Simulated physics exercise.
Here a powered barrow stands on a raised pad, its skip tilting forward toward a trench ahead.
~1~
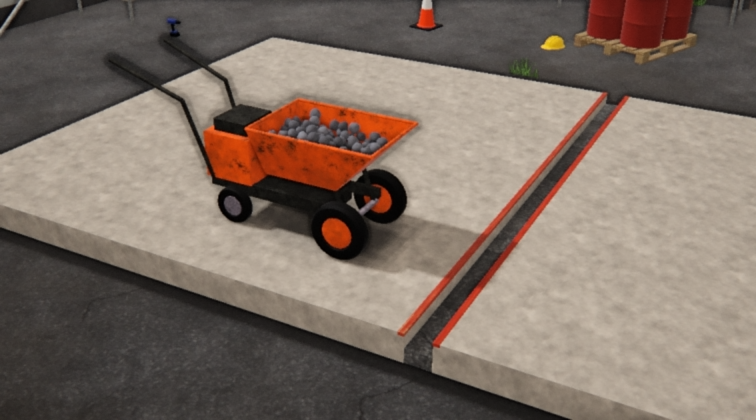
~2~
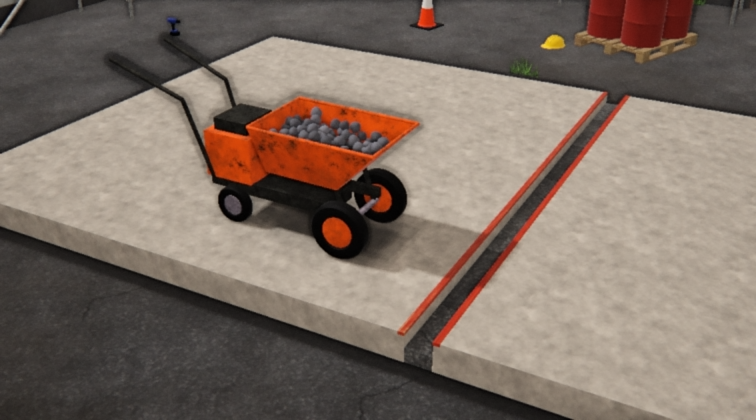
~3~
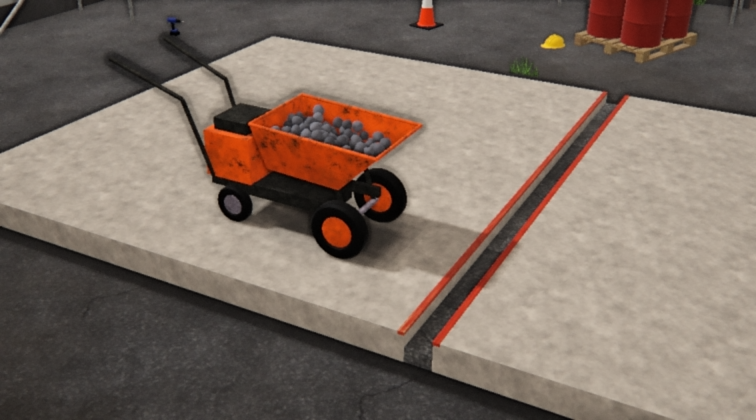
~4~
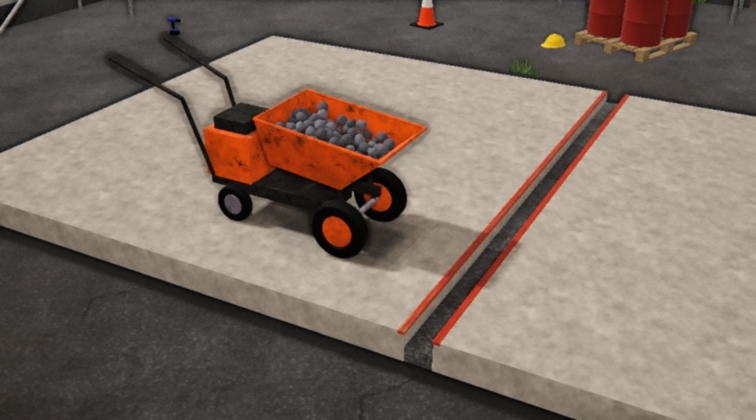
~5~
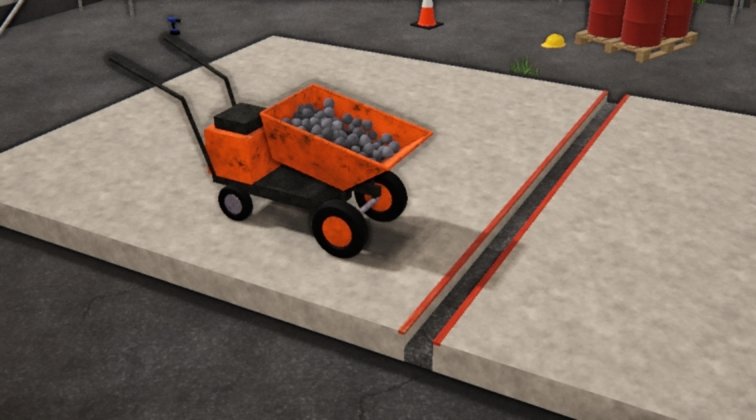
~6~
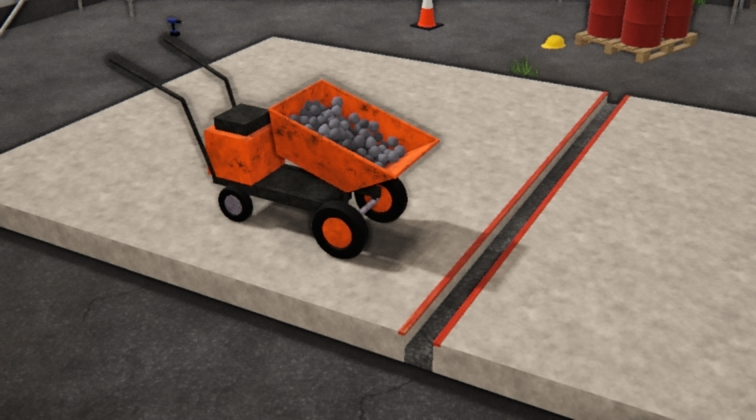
An orange and black powered barrow stands on a raised pale concrete pad in a dark paved yard, seen from above and to one side. Grey round cobbles fill its skip, a narrow red-edged trench crosses the pad to the right, and a cone, yellow helmet and red drums sit behind. The skip tilts slowly forward to the right, its back rising, while the wheels and camera stay still.
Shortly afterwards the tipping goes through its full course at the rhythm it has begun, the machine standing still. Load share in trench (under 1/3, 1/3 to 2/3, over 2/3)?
It will put a third to two thirds into the trench.
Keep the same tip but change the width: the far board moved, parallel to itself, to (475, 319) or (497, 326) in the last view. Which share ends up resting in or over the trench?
Near 60 % and 70 %.
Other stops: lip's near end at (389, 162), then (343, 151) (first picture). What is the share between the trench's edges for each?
Close to 30 in a hundred, and close to 20 in a hundred.
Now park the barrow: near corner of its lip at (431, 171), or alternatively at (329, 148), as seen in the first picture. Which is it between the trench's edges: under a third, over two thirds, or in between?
Less than a third; below one third.
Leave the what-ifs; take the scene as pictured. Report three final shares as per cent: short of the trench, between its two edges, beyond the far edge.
Split - short: 10 percent, between: 40 percent, beyond: 15 percent.
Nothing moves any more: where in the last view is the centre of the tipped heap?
(477, 265).
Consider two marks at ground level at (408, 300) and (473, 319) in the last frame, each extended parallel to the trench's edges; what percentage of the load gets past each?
Around 70 in a hundred for the first, 10 in a hundred for the second.
Just after the last frame, skip tipped steeply; every one in the skip.
A moment on, skip tipped right over; the larger part in the skip; about a tenth short of the trench; about a tenth in or heaped over the trench; just a few beyond it; just a few falling.
Further on, skip tipped right over; roughly a third in the skip; about a tenth short of the trench; roughly half in or heaped over the trench; roughly a quarter beyond it.
When it is over, skip tipped right over; roughly a third in the skip; about a tenth short of the trench; roughly a third in or heaped over the trench; roughly a quarter beyond it.
